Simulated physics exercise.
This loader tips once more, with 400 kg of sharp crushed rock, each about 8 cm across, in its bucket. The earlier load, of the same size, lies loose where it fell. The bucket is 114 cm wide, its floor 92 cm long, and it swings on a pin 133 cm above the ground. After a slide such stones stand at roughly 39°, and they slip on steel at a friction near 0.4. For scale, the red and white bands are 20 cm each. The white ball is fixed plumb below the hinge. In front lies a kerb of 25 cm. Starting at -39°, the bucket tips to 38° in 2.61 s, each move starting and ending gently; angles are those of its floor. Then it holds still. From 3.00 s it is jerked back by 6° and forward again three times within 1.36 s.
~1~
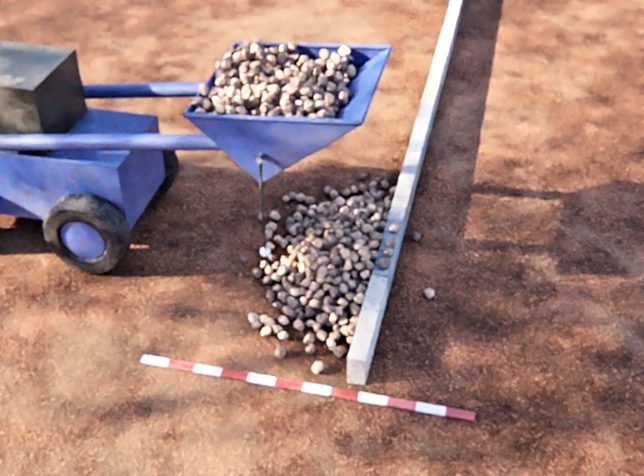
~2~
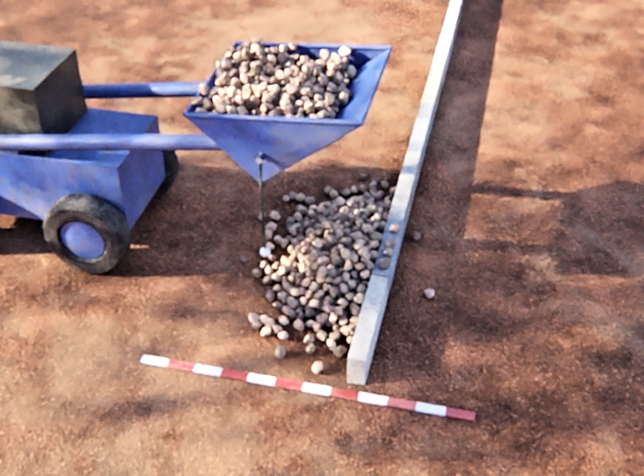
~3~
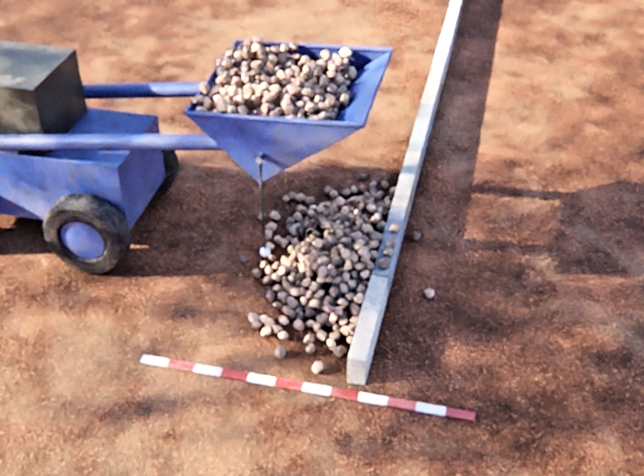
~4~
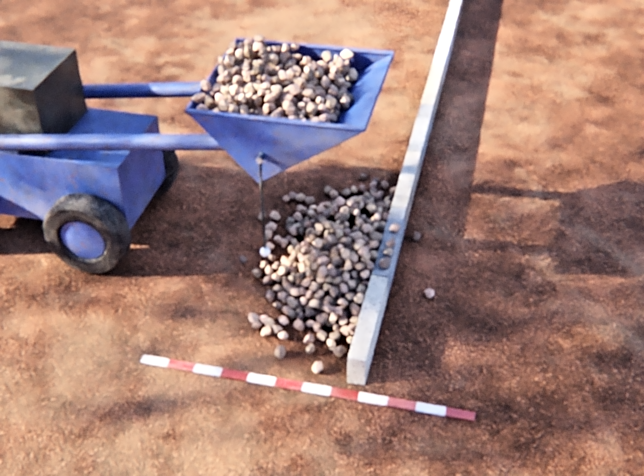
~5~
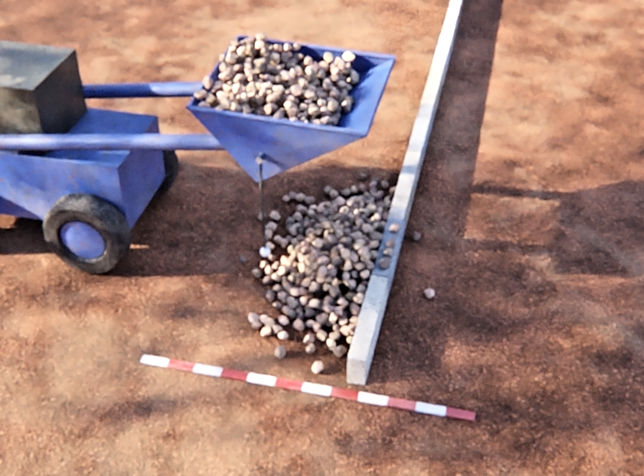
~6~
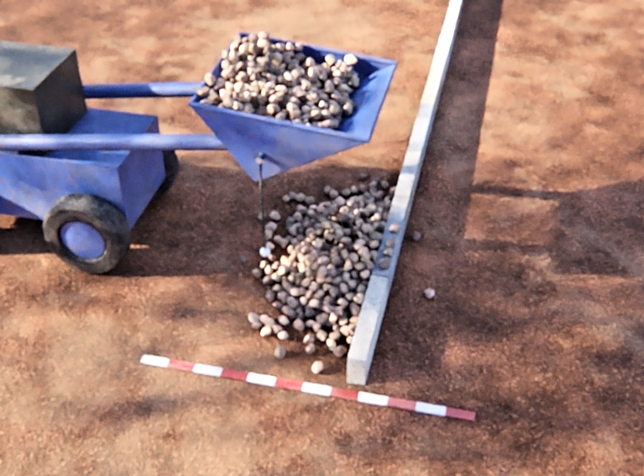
A blue bucket heaped with brownish-grey stones on a small blue wheeled loader slowly tilts its lip downward toward the right, while the loader, the loose stone pile against the pale kerb and the red-and-white striped rod stay still.
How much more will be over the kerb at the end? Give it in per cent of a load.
About 67 per cent.
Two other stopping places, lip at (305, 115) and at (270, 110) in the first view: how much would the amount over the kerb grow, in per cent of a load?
First some 10, then 0 per cent.
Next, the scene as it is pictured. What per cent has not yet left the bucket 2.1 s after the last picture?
About 20 per cent.
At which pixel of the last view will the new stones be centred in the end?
Their middle is at about (414, 261).
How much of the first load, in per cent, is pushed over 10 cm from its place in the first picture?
Roughly 0 per cent of them.
Then, 1.4 s after the last picture the floor is at 26°; in per cent of one load, 96 in the bucket, 104 on this side of the kerb; the foremost stones are at (398, 232).
Then, 2.1 s after the last picture the floor is at 38°; in per cent of one load, 20 in the bucket, 147 on this side of the kerb, 33 over the kerb; the foremost stones are at (476, 276).
Then, 4.2 s after the last picture the floor is at 38°; in per cent of one load, 0 in the bucket, 133 on this side of the kerb, 67 over the kerb; the foremost stones are at (549, 290).
Then, 6.9 s after the last picture the floor is at 38°; in per cent of one load, 0 in the bucket, 133 on this side of the kerb, 67 over the kerb; the foremost stones are at (549, 290). Net gain over the kerb, 67.
